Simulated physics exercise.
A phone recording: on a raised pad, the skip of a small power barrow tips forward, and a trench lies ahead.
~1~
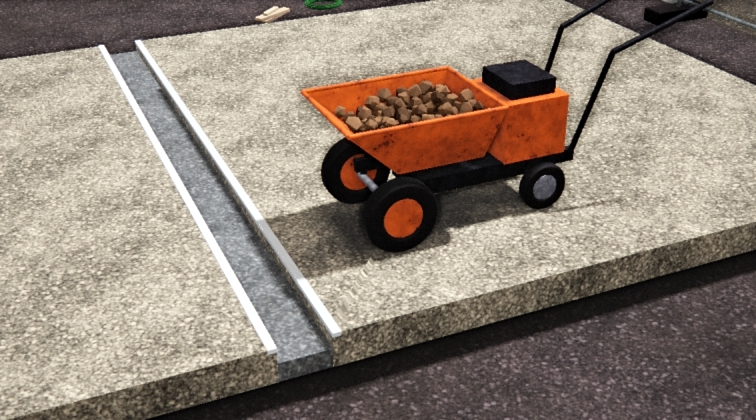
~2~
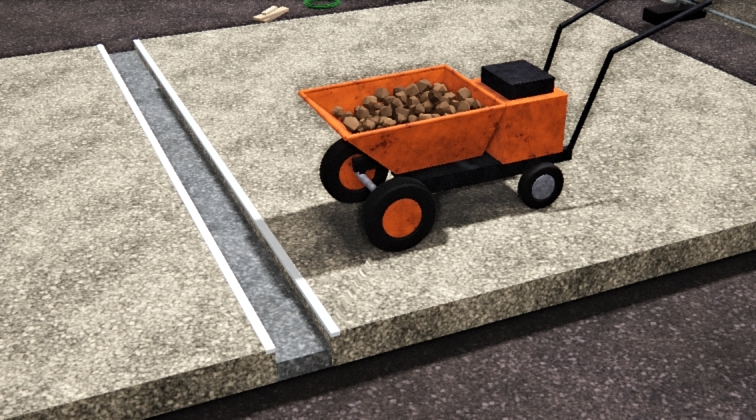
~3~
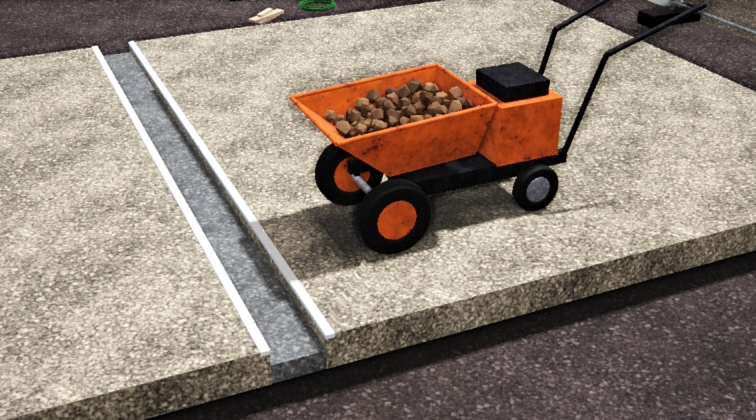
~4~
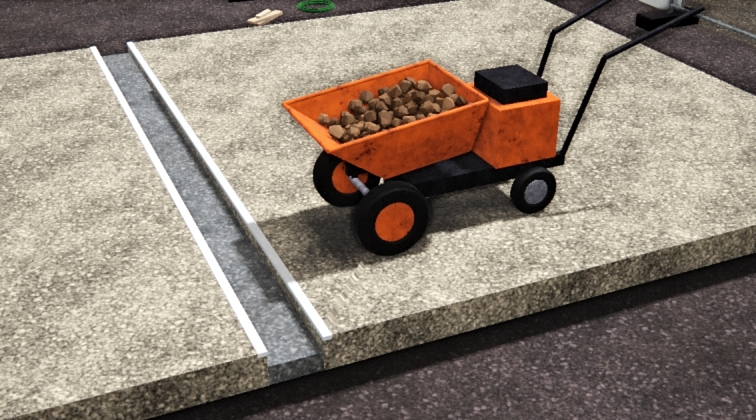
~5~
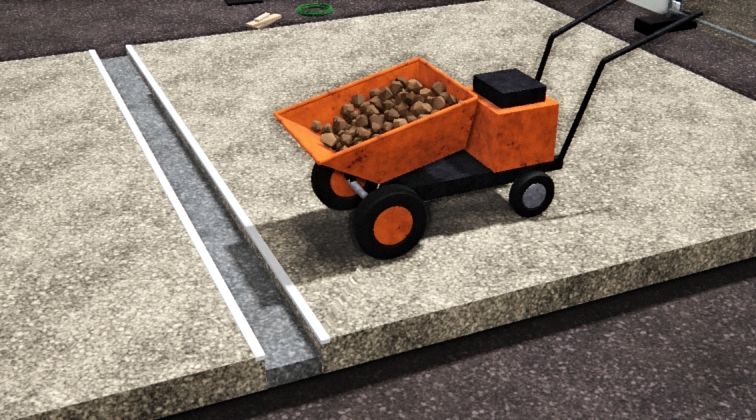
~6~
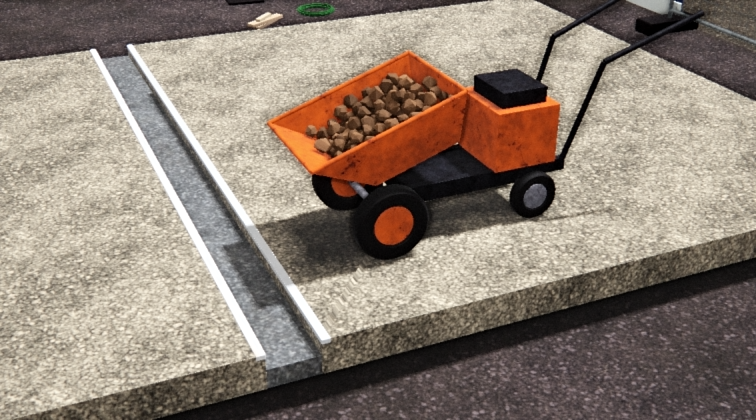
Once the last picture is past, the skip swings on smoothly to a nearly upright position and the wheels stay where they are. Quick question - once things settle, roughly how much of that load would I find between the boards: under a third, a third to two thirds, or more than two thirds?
At least one third, at most two thirds.
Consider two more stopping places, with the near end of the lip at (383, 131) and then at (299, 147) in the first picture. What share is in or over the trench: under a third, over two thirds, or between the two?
So the first position comes out as in the middle band, the second as less than a third.
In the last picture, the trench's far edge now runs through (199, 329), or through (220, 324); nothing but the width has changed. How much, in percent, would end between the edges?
70 and 70 percent.
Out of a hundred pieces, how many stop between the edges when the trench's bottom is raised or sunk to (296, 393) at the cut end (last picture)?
It works out to some 80 per cent.
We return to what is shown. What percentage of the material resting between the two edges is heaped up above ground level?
My guess is some 40 per cent.
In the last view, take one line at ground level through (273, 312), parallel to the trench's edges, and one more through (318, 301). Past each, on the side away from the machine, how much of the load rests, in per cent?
Around 40 in a hundred for the first, 70 in a hundred for the second.
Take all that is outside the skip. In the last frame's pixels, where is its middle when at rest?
Somewhere around (234, 260) in the last picture.
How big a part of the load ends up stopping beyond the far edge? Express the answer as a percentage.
15 percent.
Soon, skip tipped steeply; all in the skip.
A while on, skip tipped right over; about half in the skip; a stray few short of the trench; about half in or heaped over the trench; a stray few beyond it.
Towards the end, skip tipped right over; about a third in the skip; a stray few short of the trench; about half in or heaped over the trench; a small part beyond it.
Finally, skip tipped right over; about a third in the skip; a stray few short of the trench; about half in or heaped over the trench; a small part beyond it.
